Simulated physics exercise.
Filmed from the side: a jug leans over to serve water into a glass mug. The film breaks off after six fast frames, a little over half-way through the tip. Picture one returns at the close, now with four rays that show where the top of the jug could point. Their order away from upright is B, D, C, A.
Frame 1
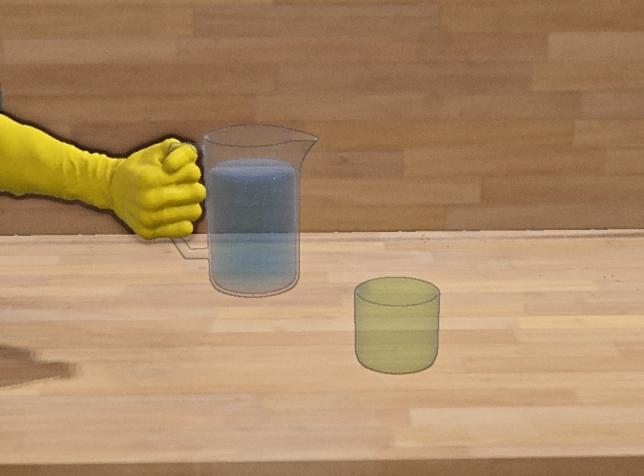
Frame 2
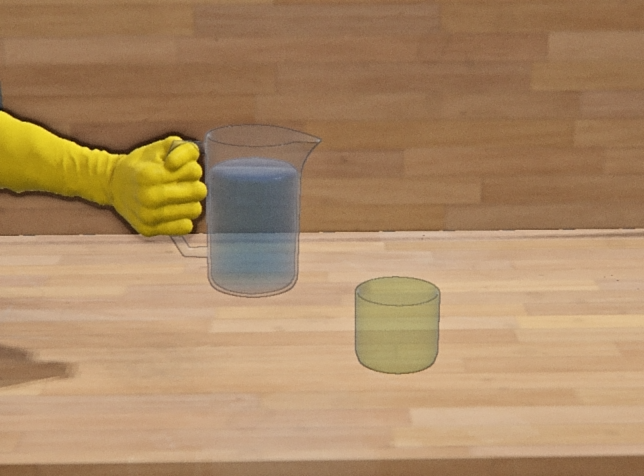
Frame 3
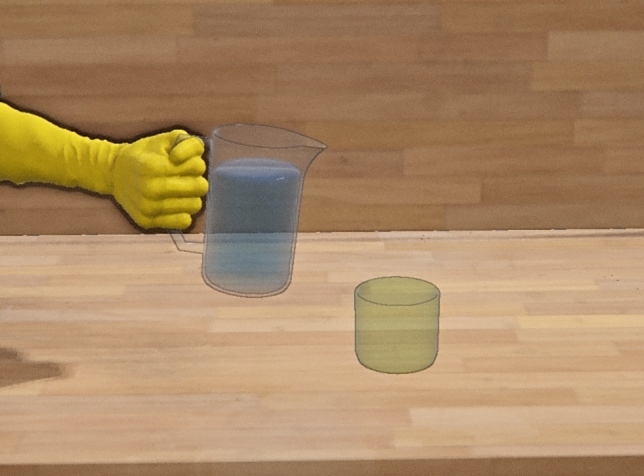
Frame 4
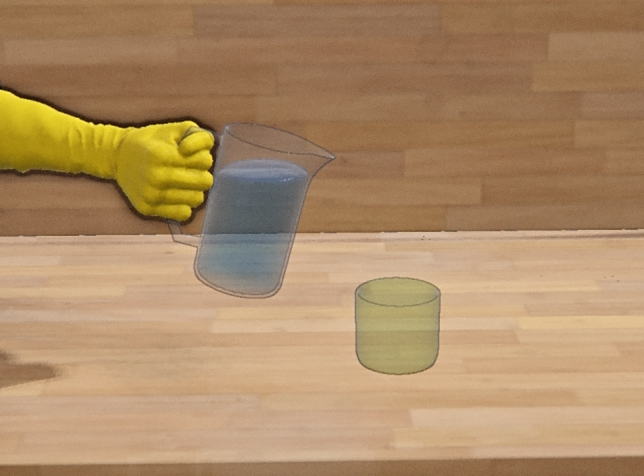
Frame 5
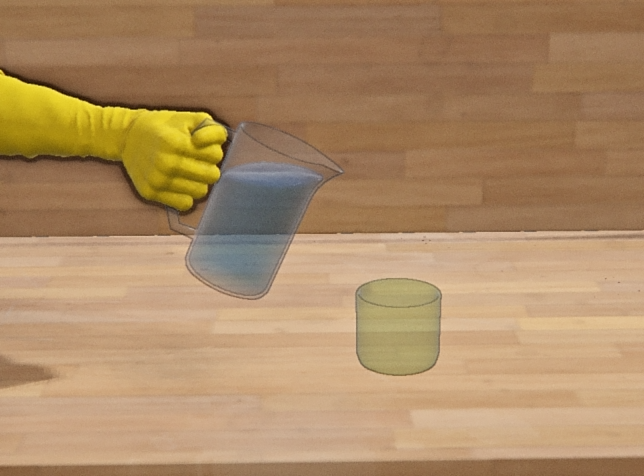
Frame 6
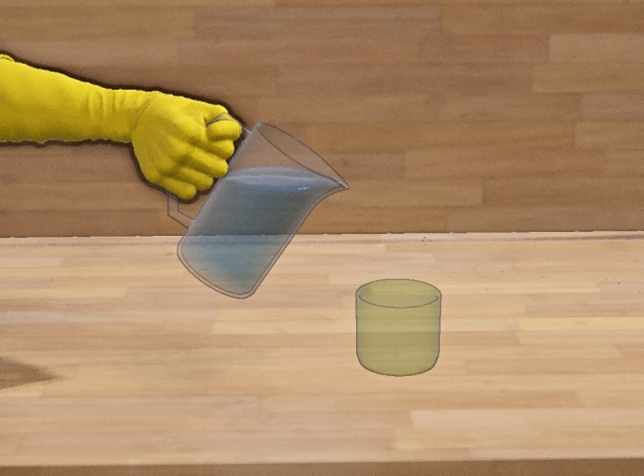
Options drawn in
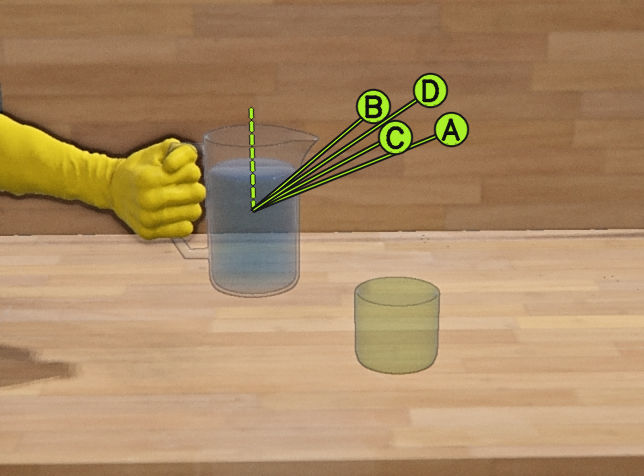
On a wooden surface, a yellow-gloved hand tilts a jug of water rightward near a glass mug.
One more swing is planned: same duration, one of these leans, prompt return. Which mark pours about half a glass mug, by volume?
Best: C.
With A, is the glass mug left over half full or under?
Over.
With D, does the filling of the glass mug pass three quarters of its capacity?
No, it does not.
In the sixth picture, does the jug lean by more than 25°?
Yes, it does.
In lime, A at (436, 136); B at (361, 118); C at (378, 143); D at (416, 99).
If A is chosen, the glass mug ends with about 69 % of what it can hold.
If B is chosen, the glass mug ends with about 23 % of what it can hold.
If C is chosen, the glass mug ends with about 50 % of what it can hold.
If D is chosen, the glass mug ends with about 35 % of what it can hold.
